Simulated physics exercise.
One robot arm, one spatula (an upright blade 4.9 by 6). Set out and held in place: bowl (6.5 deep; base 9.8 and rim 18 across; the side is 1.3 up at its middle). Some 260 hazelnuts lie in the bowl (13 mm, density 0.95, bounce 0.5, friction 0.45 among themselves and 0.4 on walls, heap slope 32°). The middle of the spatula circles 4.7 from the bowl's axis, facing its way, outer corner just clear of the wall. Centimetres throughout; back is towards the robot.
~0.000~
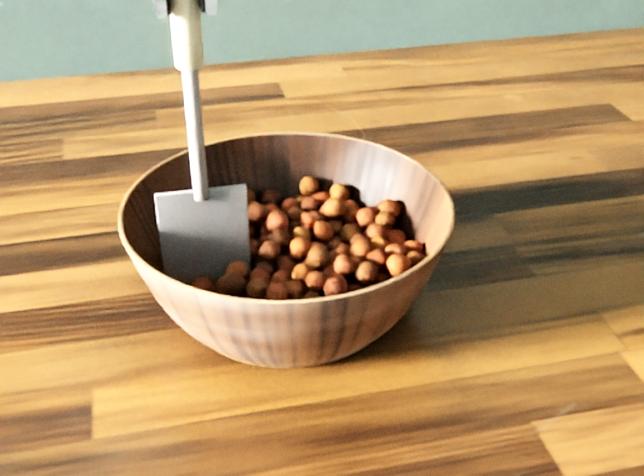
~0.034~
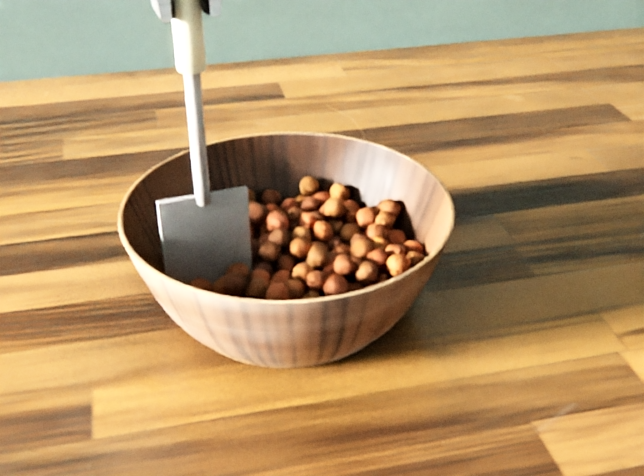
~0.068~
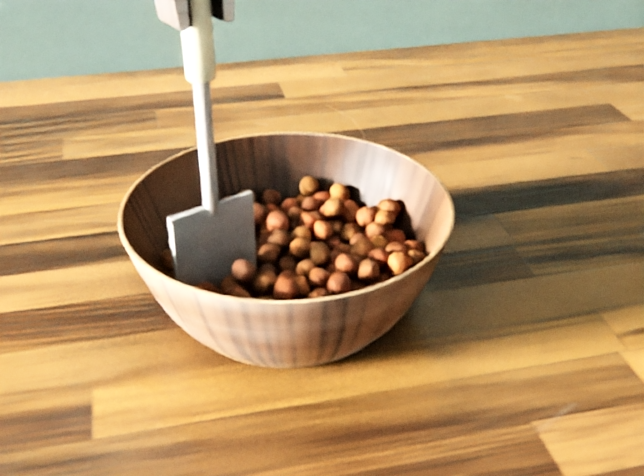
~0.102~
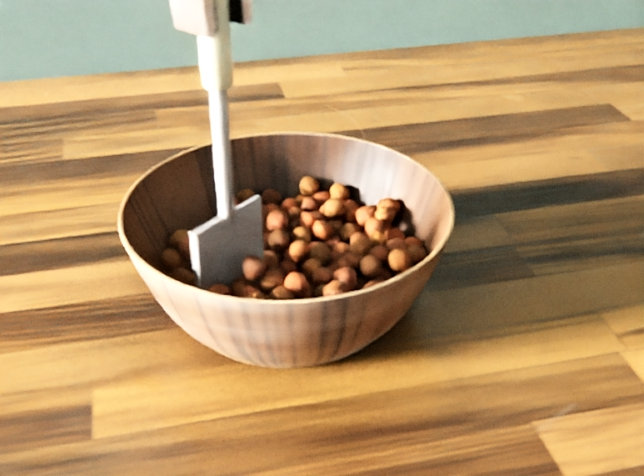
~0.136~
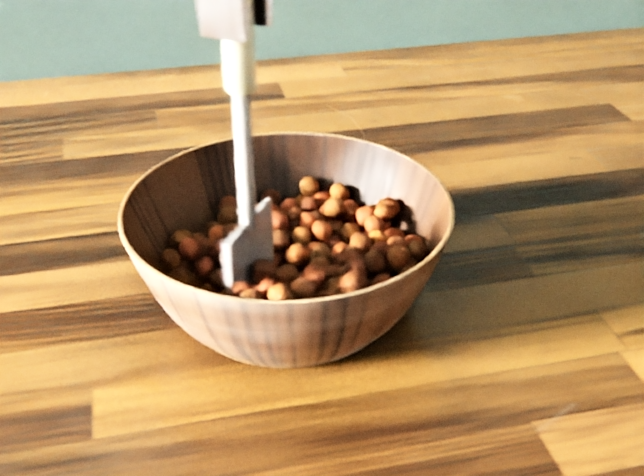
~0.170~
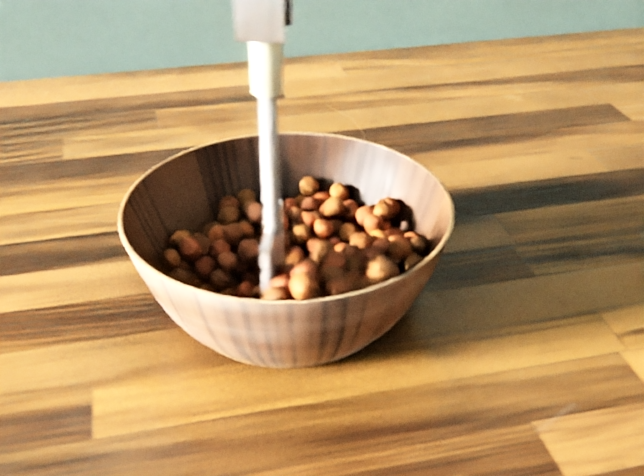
On a striped wooden tabletop, a robot arm held a flat grey spatula upright in a bowl of hazelnuts and swept it from the left side around toward the front, turning it edge-on and pushing nuts along.
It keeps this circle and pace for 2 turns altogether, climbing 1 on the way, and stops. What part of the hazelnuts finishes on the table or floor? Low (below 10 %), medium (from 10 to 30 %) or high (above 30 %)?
Share on the table or floor: Medium (from 10 to 30 %).
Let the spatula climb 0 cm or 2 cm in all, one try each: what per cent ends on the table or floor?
Some 25 and 15 per cent.
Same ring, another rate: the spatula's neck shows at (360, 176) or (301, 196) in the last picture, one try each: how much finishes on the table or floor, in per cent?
About 45 and 30 per cent.
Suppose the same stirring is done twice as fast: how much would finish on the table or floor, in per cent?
Then about 50 per cent.
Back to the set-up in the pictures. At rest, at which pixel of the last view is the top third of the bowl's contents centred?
Around (233, 288).
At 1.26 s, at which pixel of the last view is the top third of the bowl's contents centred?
Near (292, 188).
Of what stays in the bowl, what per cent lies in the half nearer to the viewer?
Some 60 per cent.
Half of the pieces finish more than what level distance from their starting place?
About 9 cm.
After 0.72 s, 326° round, highest piece 8 above the table; 234 in the bowl, 27 on the table or floor, 4 in flight or on the tool.
After 1.26 s, 223° round, highest piece 7 above the table; 216 in the bowl, 48 on the table or floor, 1 in flight or on the tool.
After 1.74 s, 0° round, highest piece 6 above the table; 208 in the bowl, 57 on the table or floor.
After 2.44 s, 0° round, highest piece 6 above the table; 208 in the bowl, 57 on the table or floor.
In the end, 208 in the bowl, 57 on the table or floor. That is 22 % on the table or floor.
